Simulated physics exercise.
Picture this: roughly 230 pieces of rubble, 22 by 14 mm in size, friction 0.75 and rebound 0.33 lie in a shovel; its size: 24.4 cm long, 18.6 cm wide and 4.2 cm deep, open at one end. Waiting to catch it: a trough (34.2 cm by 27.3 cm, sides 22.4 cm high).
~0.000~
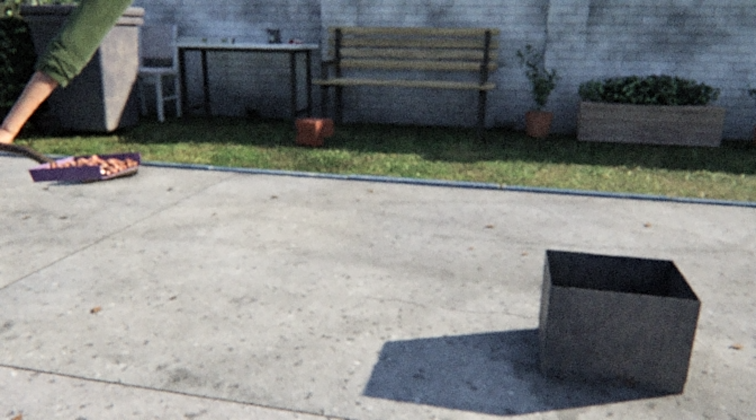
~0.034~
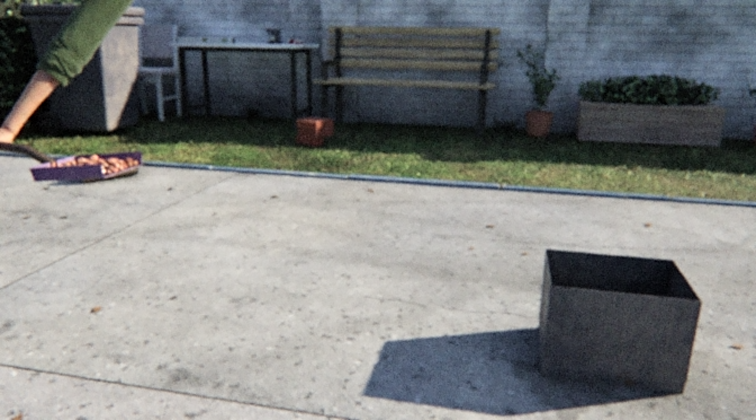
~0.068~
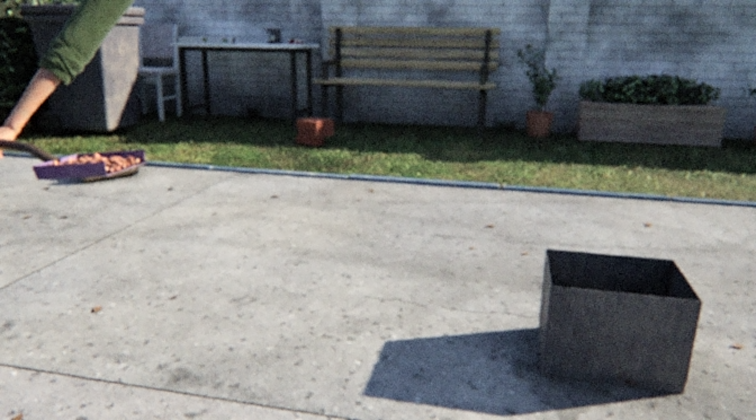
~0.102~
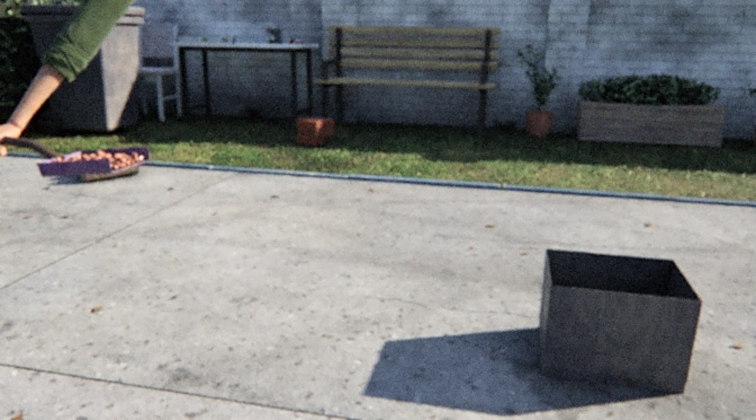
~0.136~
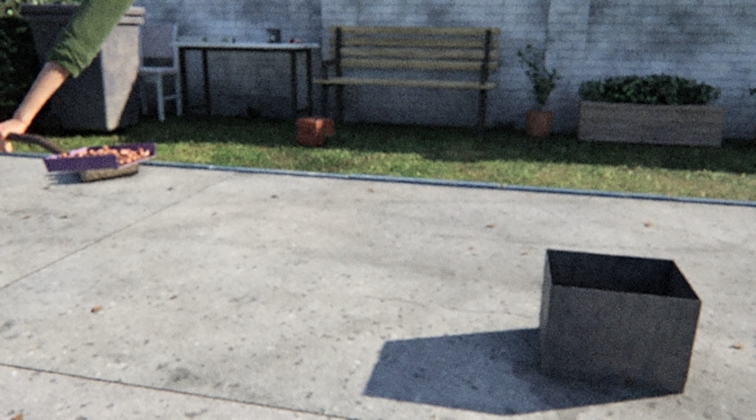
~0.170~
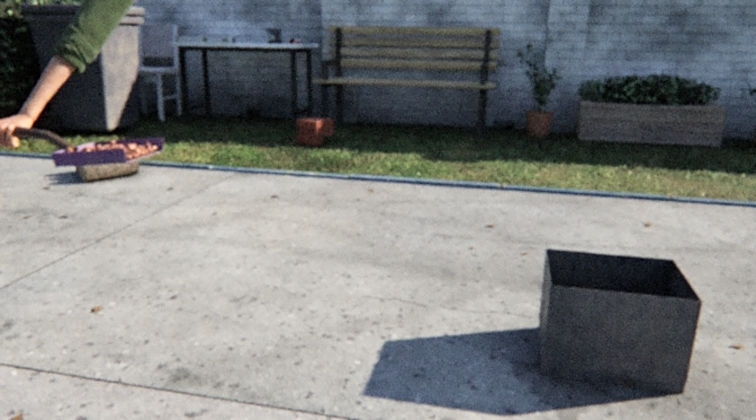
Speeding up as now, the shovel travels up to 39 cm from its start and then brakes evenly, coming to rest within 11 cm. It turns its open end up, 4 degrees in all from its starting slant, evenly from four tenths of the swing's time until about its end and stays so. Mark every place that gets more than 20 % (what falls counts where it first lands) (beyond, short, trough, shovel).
Beyond no, short yes, trough no, shovel no.
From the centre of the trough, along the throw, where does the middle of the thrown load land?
Roughly 30 cm short.
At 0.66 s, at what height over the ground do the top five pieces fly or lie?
Roughly 65 cm.
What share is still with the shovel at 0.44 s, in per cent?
The shovel still holds some 65 per cent of the load.
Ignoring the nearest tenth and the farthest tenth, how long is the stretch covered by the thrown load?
It spans around 30 cm.
After 0.32 s, tilt 8 degrees; shovel 100 %; middle of all pieces near (166, 115).
Then, at 0.44 s, tilt 10 degrees; shovel 65 %, in the air 35 %; middle of all pieces near (238, 86).
After 0.55 s, tilt 10 degrees; in the air 100 %; middle of all pieces near (305, 92).
After 0.66 s, tilt 10 degrees; in the air 100 %; middle of all pieces near (372, 140).
In the end, at 1.1 s, beyond 0 %, short 100 %, trough 0 %, shovel 0 %.
